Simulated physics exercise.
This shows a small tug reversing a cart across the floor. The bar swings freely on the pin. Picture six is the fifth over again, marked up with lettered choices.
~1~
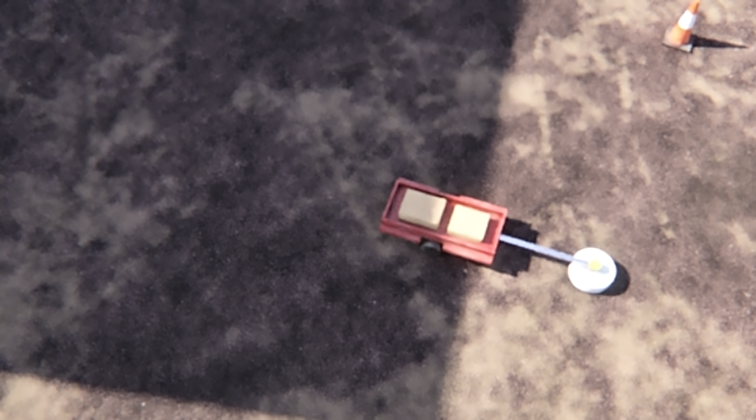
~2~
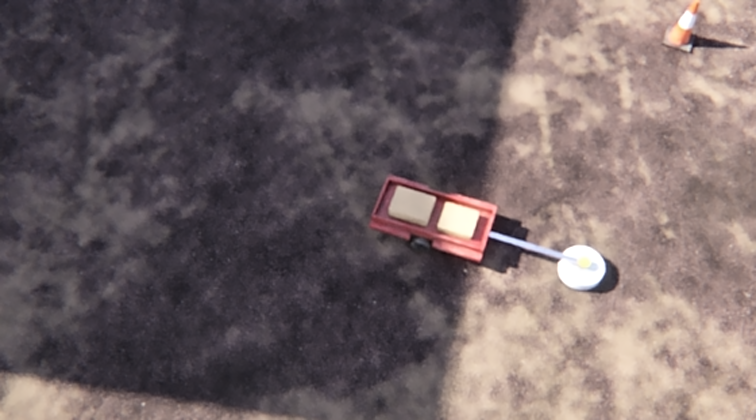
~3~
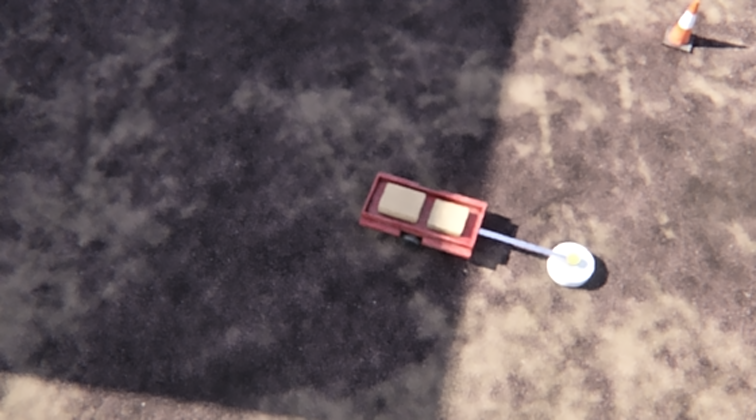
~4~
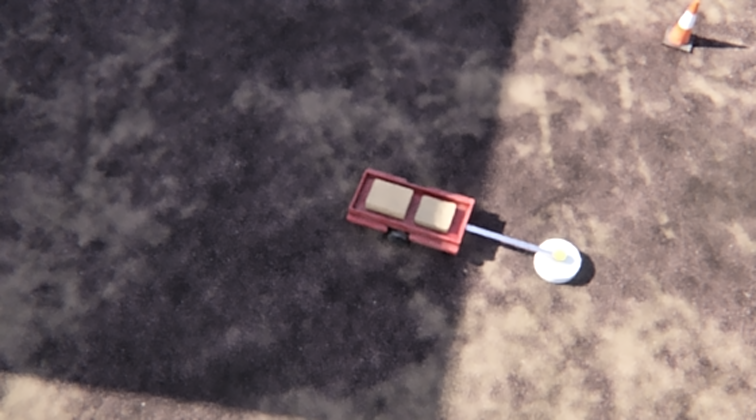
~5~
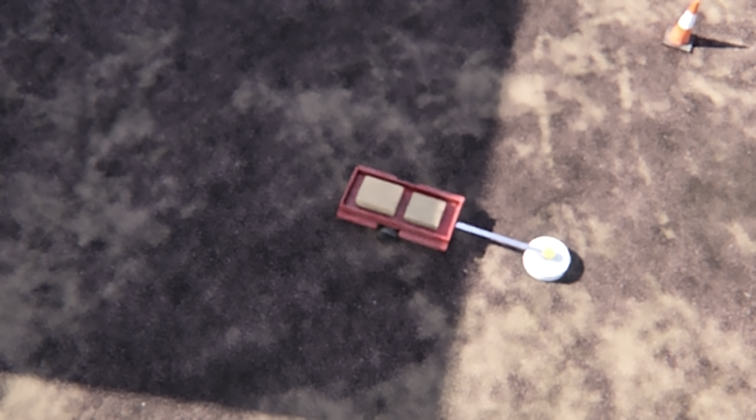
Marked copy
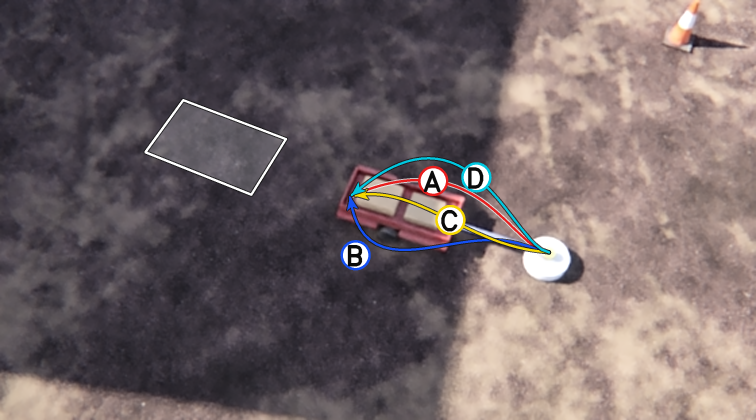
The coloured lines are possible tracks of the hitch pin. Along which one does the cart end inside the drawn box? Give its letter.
The cart ends in the outline on C.
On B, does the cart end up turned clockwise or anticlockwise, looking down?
It turns clockwise.
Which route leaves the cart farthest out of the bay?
D is the worst.
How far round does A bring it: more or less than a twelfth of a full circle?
It turns less than that.
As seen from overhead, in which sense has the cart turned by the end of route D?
Anticlockwise.
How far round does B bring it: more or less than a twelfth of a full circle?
Less.
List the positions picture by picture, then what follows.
In the first picture, red cart (444, 219); robot (593, 269).
In the second picture, robot (582, 267); red cart (434, 216).
In the third picture, robot (571, 264); red cart (424, 213).
In the fourth picture, robot (558, 260); red cart (411, 209).
In the fifth picture, robot (547, 258); red cart (401, 206).
On the marked copy, A from (549, 252) via (463, 189) to (352, 196); B from (549, 252) via (431, 248) to (350, 197); C from (549, 252) via (450, 220) to (355, 196); D from (549, 252) via (464, 169) to (352, 195); the bay at (216, 146).
Following C. Soon after the start, robot (475, 238), cart (335, 183).
Later, robot (410, 208), cart (271, 162).
In the end, robot (350, 202), cart (219, 146); the cart stands in the bay.
As for the rest, A leaves the cart at (200, 193), out of the bay; B leaves the cart at (247, 116), out of the bay; D leaves the cart at (200, 229), out of the bay.
